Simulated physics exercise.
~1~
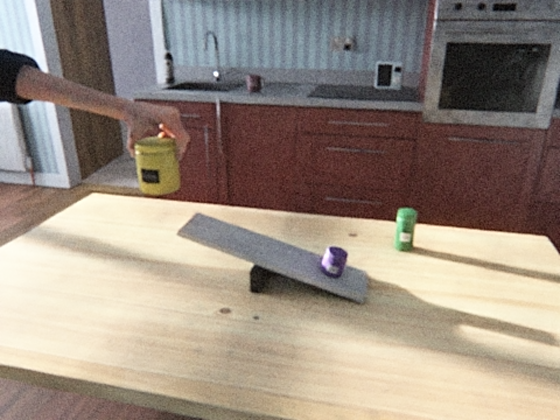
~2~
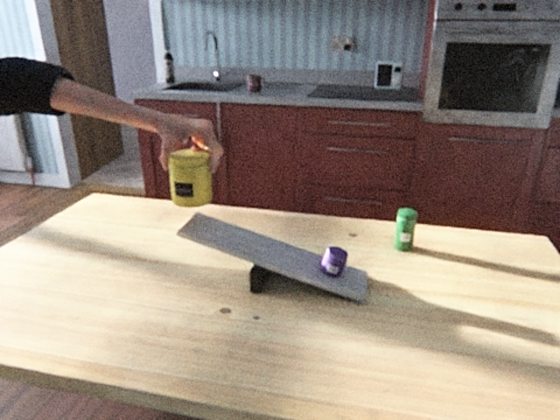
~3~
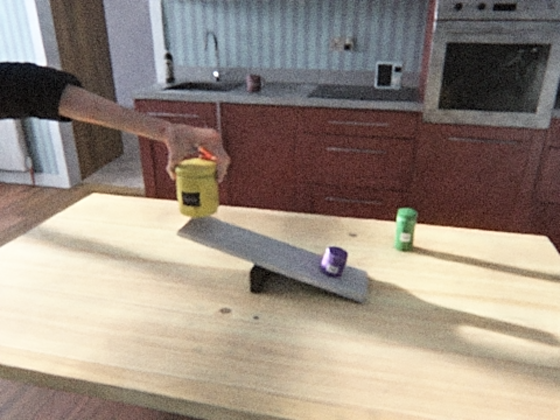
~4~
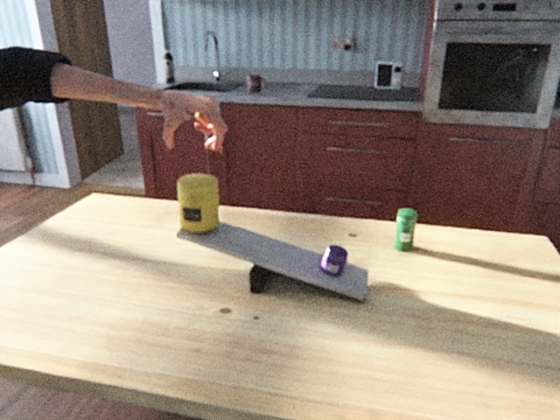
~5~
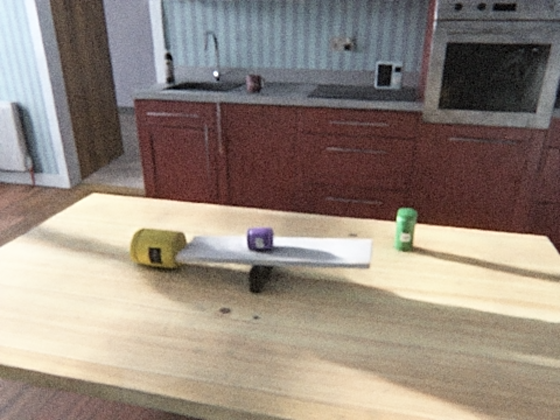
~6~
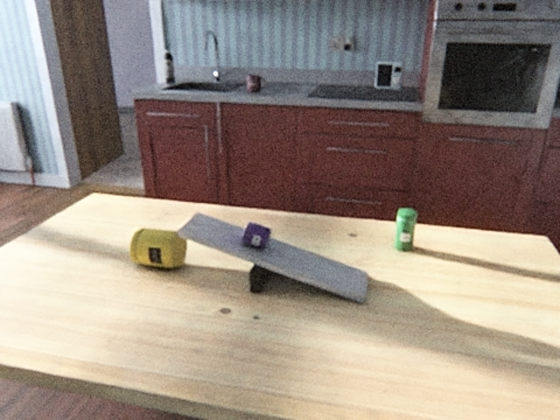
A yellow jar hangs from a hand above a wooden table, where a plank rests tilted on a small dark block with a purple container near its low right end and a green one standing behind. The hand carries the jar rightward and lowers it over the raised left end, then lets go and draws back. The plank swings the other way, and the jar topples off to the left, landing on its side. The purple container tips over and ends nearer the middle. Finally the plank tilts back, its right end low again, while the green container stays standing.
